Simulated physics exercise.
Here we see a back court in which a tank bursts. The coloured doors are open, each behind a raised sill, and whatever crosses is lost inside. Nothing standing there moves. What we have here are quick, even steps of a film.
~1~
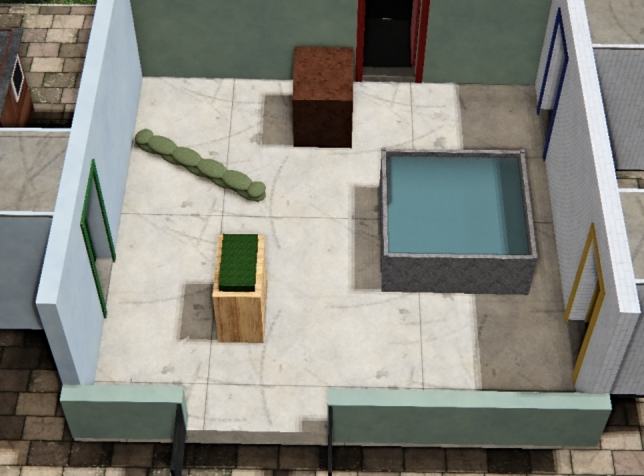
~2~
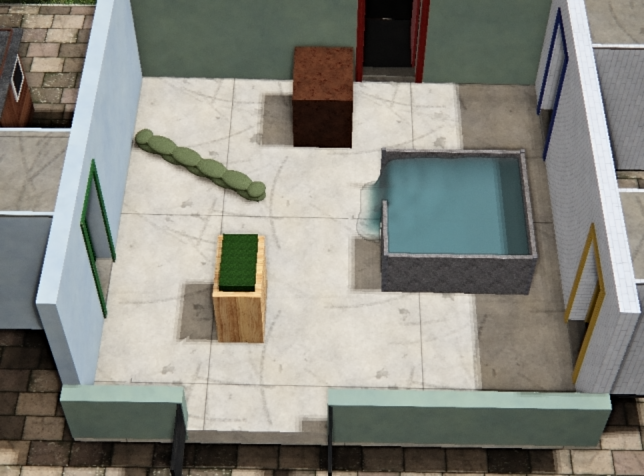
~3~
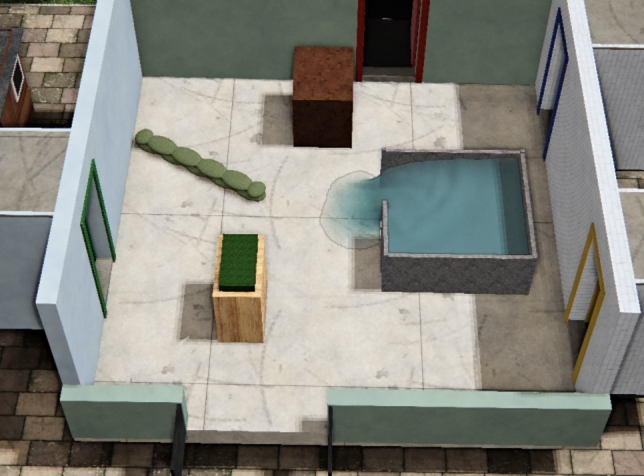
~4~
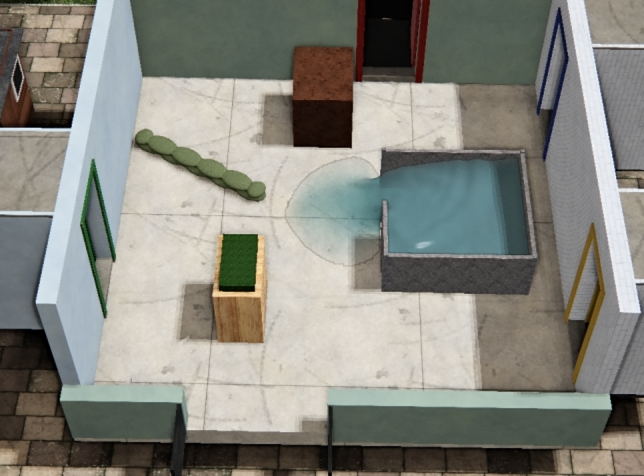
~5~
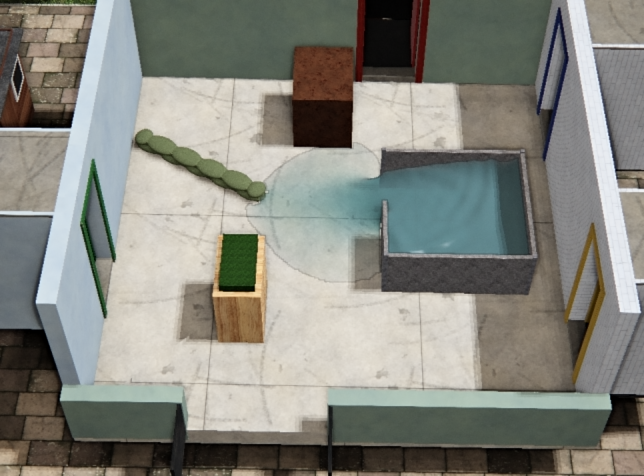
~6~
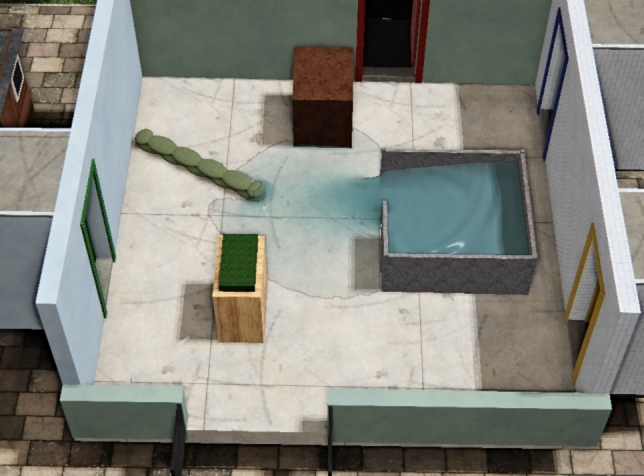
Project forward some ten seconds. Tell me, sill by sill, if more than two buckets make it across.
In order: I expect the red door to let through an acceptable amount; I expect the yellow door to let through an acceptable amount; I expect the blue door to let through an acceptable amount; I expect the green door to let through too much.
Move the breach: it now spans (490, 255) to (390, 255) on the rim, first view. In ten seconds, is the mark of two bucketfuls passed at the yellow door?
Yellow door: Crosses the threshold.
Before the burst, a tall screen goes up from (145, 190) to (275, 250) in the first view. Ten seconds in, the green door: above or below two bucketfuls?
Note - green door does not reach it.
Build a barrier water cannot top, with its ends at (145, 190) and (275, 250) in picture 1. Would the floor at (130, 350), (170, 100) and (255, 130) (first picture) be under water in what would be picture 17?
Taking the points in order, they are high and dry, inundated and inundated.
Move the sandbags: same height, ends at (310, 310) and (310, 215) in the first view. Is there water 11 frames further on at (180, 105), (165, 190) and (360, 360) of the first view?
In that order: Under water, under water, covered.
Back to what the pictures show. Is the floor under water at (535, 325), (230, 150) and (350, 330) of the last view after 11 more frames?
The three points read clear, soaked through and clear.
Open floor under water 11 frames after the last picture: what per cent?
Roughly 40 percent, I reckon.
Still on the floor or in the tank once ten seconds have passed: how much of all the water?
90 percent or thereabouts.
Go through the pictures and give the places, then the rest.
In the first picture, the open tank at (456, 205) is whole and still.
In the second picture, water pours out at (385, 199) and has run to (377, 183).
In the third picture, the front is at (327, 227), out from the gap at (385, 202).
In the fourth picture, the front is at (292, 220), out from the gap at (384, 203).
In the fifth picture, water pours out at (384, 203) and has run to (254, 216).
In the sixth picture, water pours out at (384, 202) and has run to (215, 215).
A moment on, water covers 30 % of the floor; the red door not reached, the yellow door not reached, the blue door not reached, the green door not reached.
Next, water covers 40 % of the floor; the red door not reached, the yellow door not reached, the blue door not reached, the green door over two buckets in.
Then, water covers 45 % of the floor; the red door wet at the sill, nothing in, the yellow door not reached, the blue door not reached, the green door far over two buckets in.
Later, water covers 75 % of the floor; the red door wet at the sill, nothing in, the yellow door not reached, the blue door wet at the sill, nothing in, the green door far over two buckets in.
In the end, water covers 95 % of the floor; the red door wet at the sill, nothing in, the yellow door under two buckets in, the blue door wet at the sill, nothing in, the green door far over two buckets in.
